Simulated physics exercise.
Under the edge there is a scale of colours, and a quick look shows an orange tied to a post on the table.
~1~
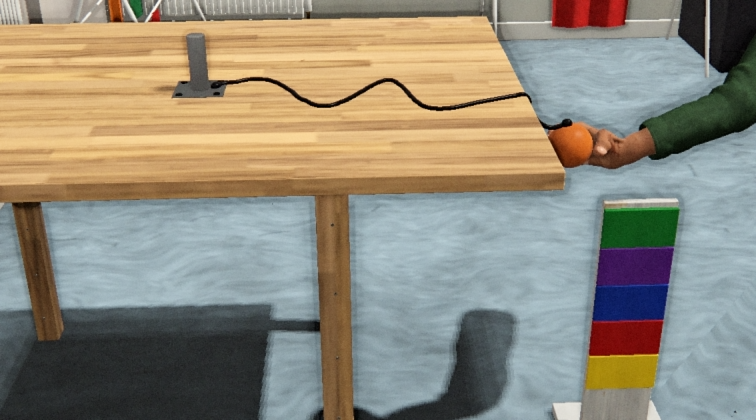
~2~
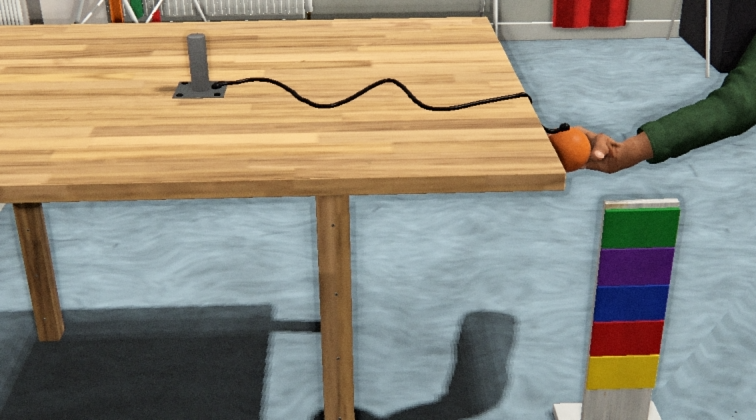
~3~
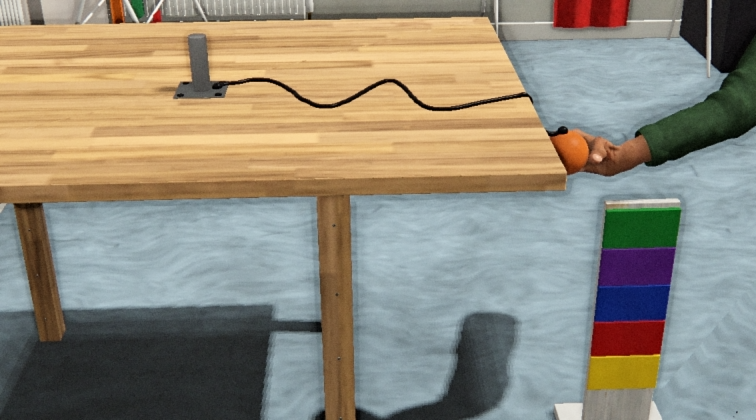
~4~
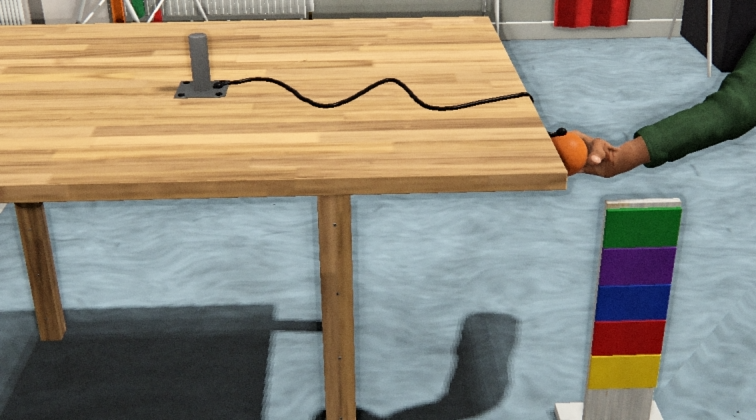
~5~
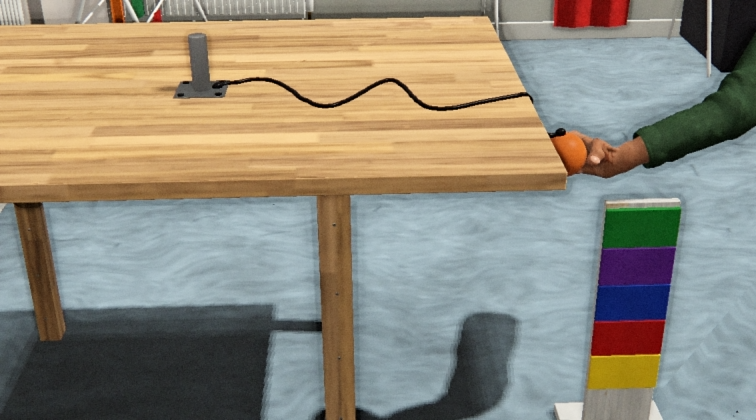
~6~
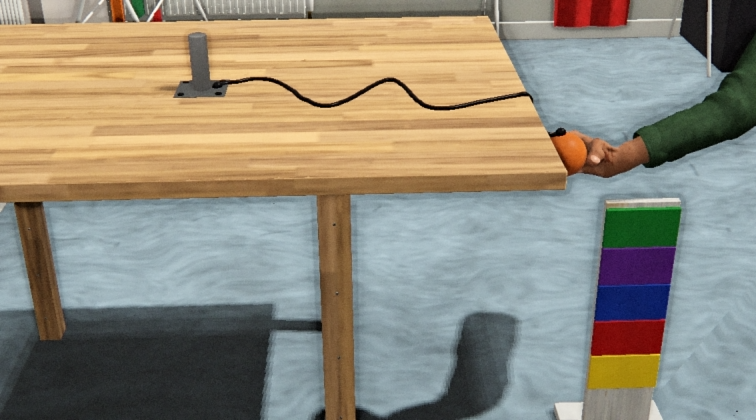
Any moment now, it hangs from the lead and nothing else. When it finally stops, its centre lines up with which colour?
Blue.
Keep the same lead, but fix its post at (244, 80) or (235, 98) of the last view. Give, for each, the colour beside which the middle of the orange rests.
Going case by case, it's red and then red.
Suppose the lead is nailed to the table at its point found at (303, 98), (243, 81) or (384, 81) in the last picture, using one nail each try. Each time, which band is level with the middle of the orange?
In order: Purple; blue; green.
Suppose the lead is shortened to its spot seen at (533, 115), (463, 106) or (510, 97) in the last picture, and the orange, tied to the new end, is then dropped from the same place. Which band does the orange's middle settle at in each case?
Lab note - try 1: Purple; try 2: Above them all; try 3: Green.
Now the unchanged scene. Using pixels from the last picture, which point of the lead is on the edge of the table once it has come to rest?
That spot lies near (412, 95).
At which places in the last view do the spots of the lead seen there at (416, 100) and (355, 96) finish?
First: (528, 114). Second: (418, 91).
Soon after, orange near (547, 298); level with blue.
After that, orange near (487, 302); level with blue.
And then, orange near (529, 302); level with blue.
In the end, orange near (516, 305); level with blue. Its middle rests at the blue band.
